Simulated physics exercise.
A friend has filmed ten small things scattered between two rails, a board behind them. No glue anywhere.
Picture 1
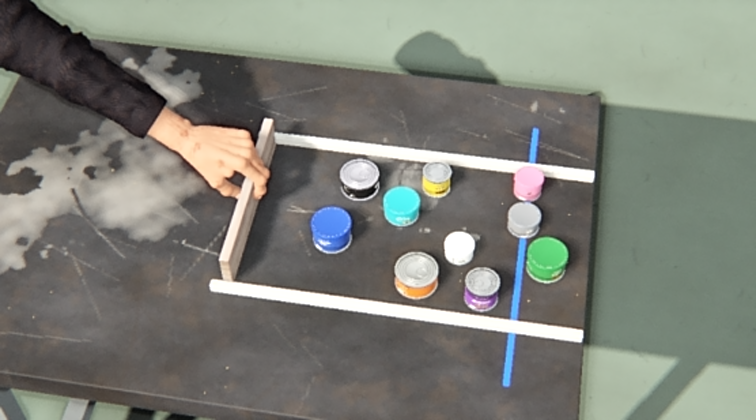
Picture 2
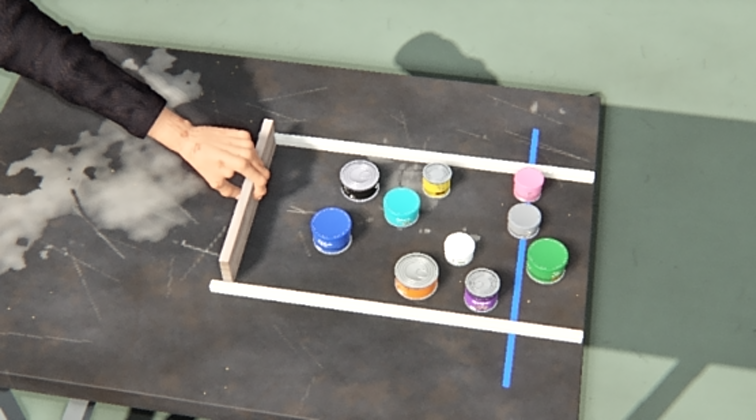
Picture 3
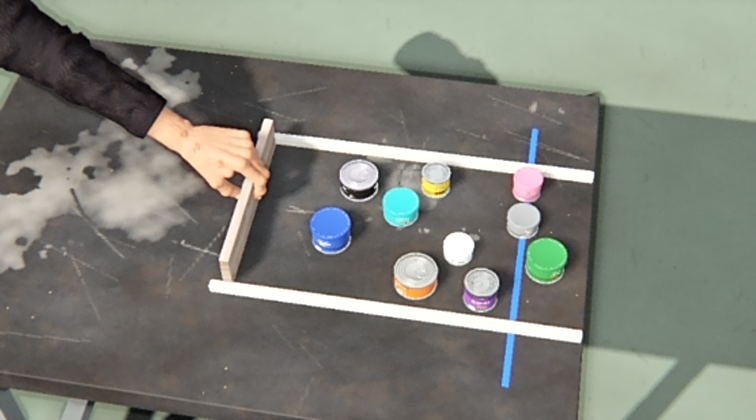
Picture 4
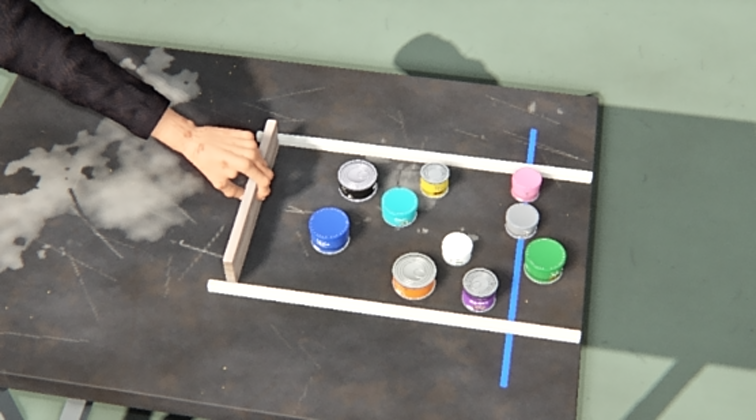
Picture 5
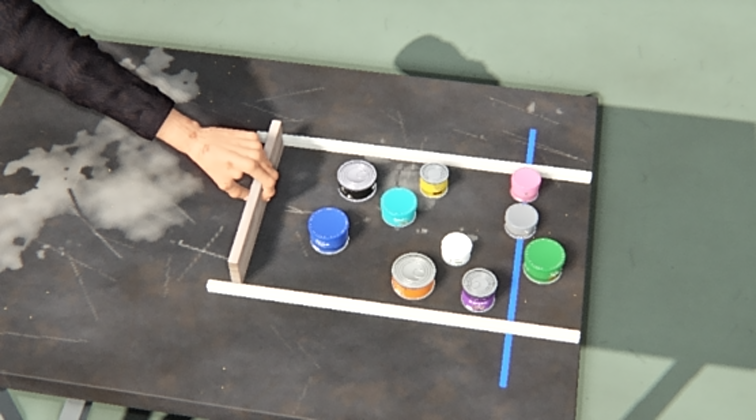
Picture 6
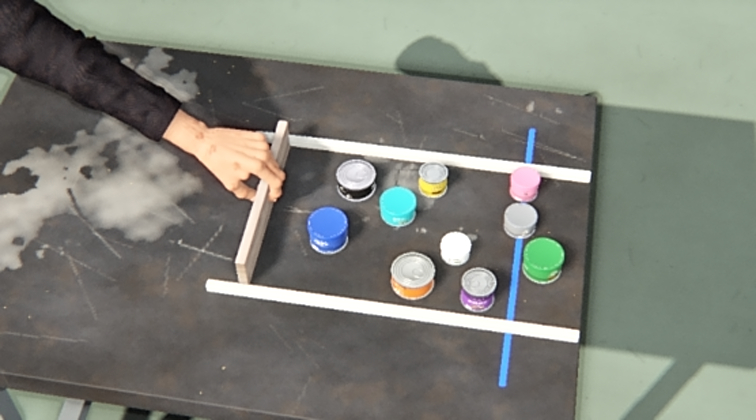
A hand gripping a pale board between two white rails holds nearly still at first, then slides it slightly to the right toward the scattered small pots and tins. The colourful containers stay practically in place on the dark, scratched table, with the green one beside the blue tape.
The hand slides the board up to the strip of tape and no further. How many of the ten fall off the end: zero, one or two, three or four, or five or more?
As it turns out, the number that fall off is one or two.
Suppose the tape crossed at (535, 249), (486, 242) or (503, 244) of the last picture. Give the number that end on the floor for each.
In that order 3, 0 and 1.
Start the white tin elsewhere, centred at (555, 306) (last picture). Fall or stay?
It tumbles off.
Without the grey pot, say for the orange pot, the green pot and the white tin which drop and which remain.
The orange pot survives; the green pot is lost; the white tin is kept.
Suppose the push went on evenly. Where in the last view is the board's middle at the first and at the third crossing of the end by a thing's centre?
Near (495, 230) and (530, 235).
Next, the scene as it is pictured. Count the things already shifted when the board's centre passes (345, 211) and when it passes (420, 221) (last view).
At the one place 2, at the other 6.
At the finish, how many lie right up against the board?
4 of them.
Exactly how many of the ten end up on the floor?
Exactly 1.
Soon after, none off yet; green pot at rest near (543, 261); grey pot at rest near (520, 221); pink tin at rest near (525, 185).
In the end, the number that fall off is one or two; gone, green pot.
